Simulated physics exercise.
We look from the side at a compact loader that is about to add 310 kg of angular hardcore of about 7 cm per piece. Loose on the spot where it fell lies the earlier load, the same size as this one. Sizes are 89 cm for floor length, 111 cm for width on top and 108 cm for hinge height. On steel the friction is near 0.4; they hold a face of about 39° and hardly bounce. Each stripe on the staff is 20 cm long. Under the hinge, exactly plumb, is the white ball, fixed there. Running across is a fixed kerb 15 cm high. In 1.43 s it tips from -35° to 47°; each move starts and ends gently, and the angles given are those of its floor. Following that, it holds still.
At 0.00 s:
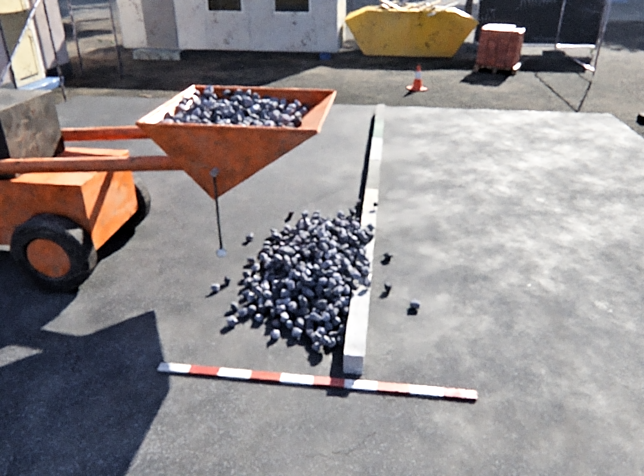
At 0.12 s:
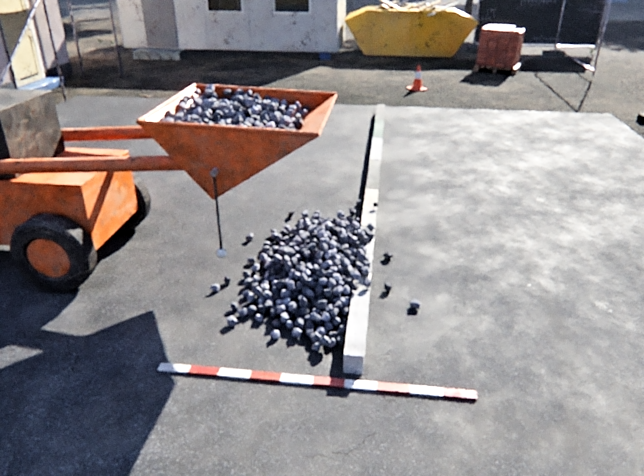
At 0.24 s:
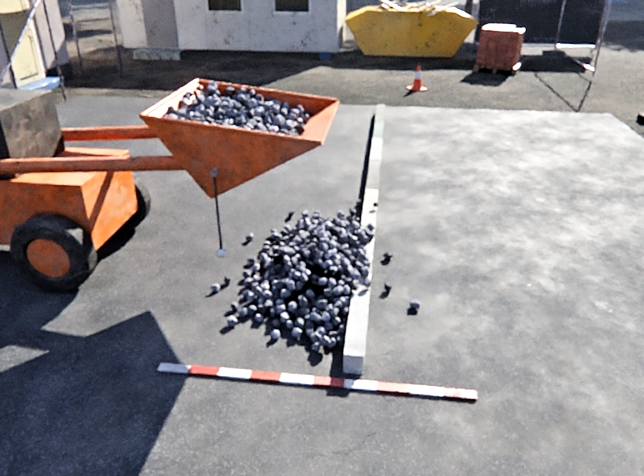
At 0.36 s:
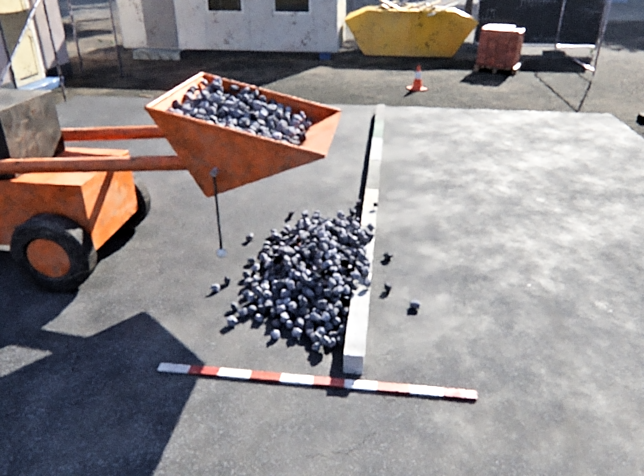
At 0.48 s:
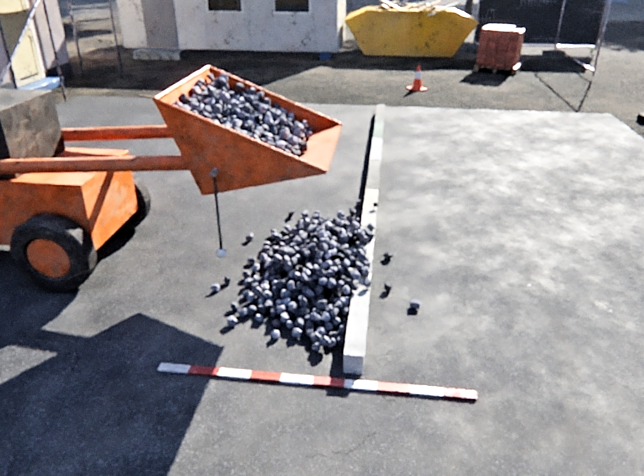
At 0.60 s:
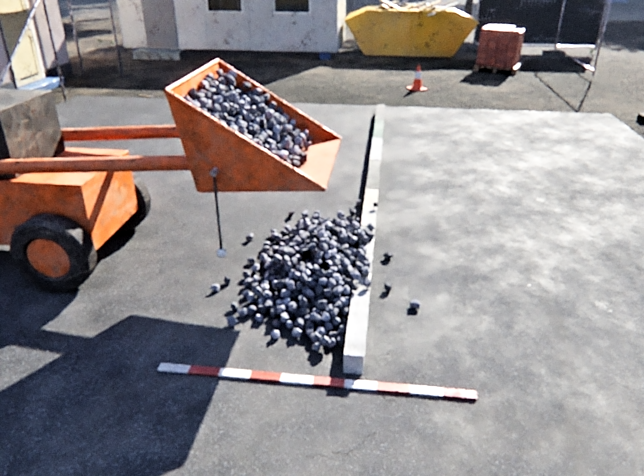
On a paved yard, an orange loader's raised bucket of dark stones slowly tilting down toward the right above a stone pile.
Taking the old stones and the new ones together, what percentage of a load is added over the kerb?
About 10 per cent.
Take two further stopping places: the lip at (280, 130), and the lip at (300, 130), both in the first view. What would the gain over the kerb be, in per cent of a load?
I'd say close to 0 per cent for one and close to 5 per cent for the other, in that order.
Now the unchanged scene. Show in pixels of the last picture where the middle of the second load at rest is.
Middle: Approx. (320, 247) px.
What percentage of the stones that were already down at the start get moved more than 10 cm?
Some 5 percent, give or take.
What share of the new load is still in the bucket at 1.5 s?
Roughly 40 per cent remains inside.
After 1.1 s the floor is at 34°; in per cent of one load, 99 in the bucket, 100 on this side of the kerb, 0 over the kerb; the foremost stones are at (379, 255).
After 1.5 s the floor is at 47°; in per cent of one load, 39 in the bucket, 160 on this side of the kerb, 1 over the kerb; the foremost stones are at (382, 259).
After 1.9 s the floor is at 47°; in per cent of one load, 8 in the bucket, 184 on this side of the kerb, 8 over the kerb; the foremost stones are at (431, 267).
After 4.4 s the floor is at 47°; in per cent of one load, 1 in the bucket, 188 on this side of the kerb, 11 over the kerb; the foremost stones are at (459, 268). Net gain over the kerb, 10.
